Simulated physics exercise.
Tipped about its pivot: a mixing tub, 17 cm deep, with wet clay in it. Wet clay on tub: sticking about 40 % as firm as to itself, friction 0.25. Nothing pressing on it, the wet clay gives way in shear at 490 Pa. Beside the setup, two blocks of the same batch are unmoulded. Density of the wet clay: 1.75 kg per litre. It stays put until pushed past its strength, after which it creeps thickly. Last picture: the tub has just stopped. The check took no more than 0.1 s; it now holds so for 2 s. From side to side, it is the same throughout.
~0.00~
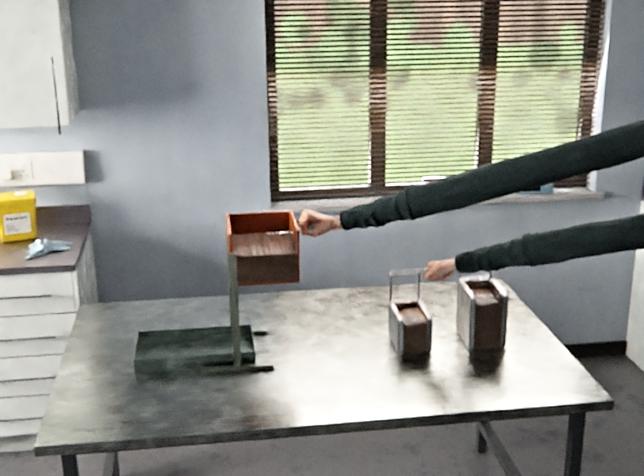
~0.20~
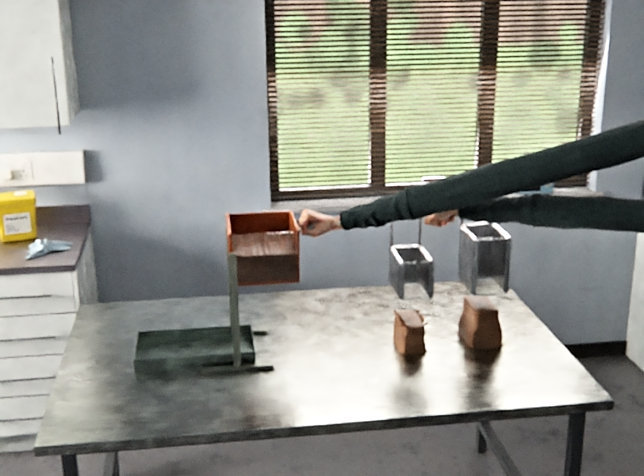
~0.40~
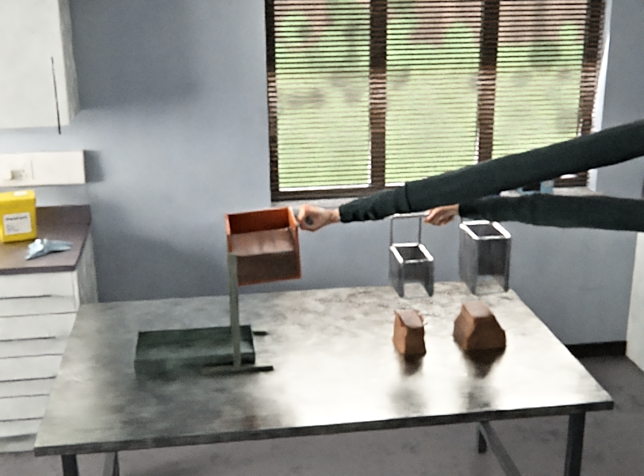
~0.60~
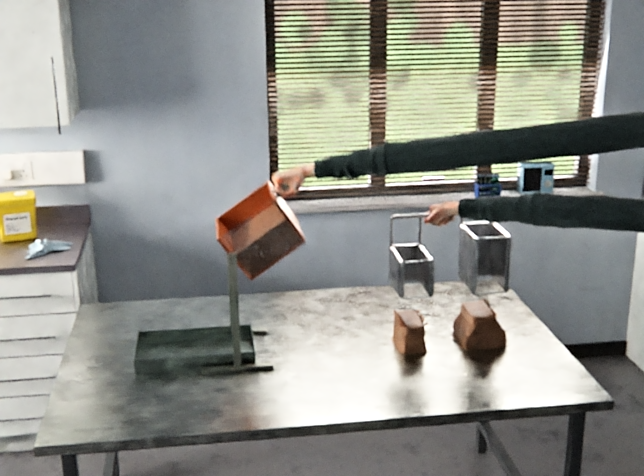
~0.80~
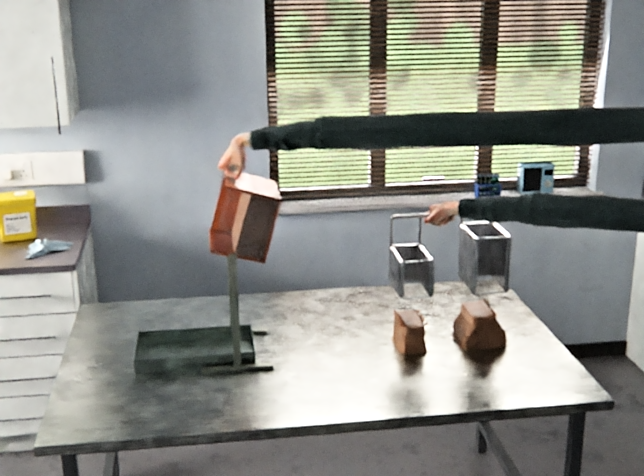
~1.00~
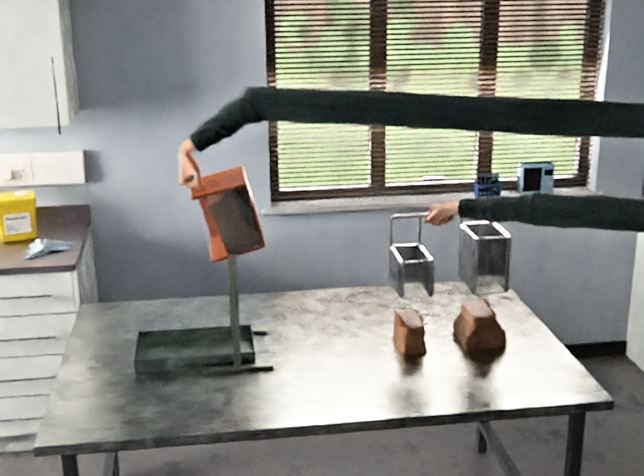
One hand lifts metal moulds off two brown blocks, then another tips an orange tub leftward.
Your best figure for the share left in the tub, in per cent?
I would say about 36 %.
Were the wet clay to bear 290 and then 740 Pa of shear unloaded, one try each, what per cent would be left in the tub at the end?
You'd see 35 percent the first time and 45 percent the second.
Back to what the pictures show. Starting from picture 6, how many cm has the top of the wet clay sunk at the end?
13 cm.
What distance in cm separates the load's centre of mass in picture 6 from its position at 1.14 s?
Around 8 centimetres.
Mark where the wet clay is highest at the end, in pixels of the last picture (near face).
The highest point sits at around (237, 234).
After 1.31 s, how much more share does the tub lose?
Load share from then on: Near 0 %.
By 1.14 s, the tub is at 104 degrees and holds 65 %.
By 1.31 s, the tub is at 104 degrees and holds 36 %.
By 1.48 s, the tub is at 104 degrees and holds 36 %.
By 1.65 s, the tub is at 104 degrees and holds 36 %.
By 3.00 s, at the end, the tub is at 104 degrees and holds 36 %.
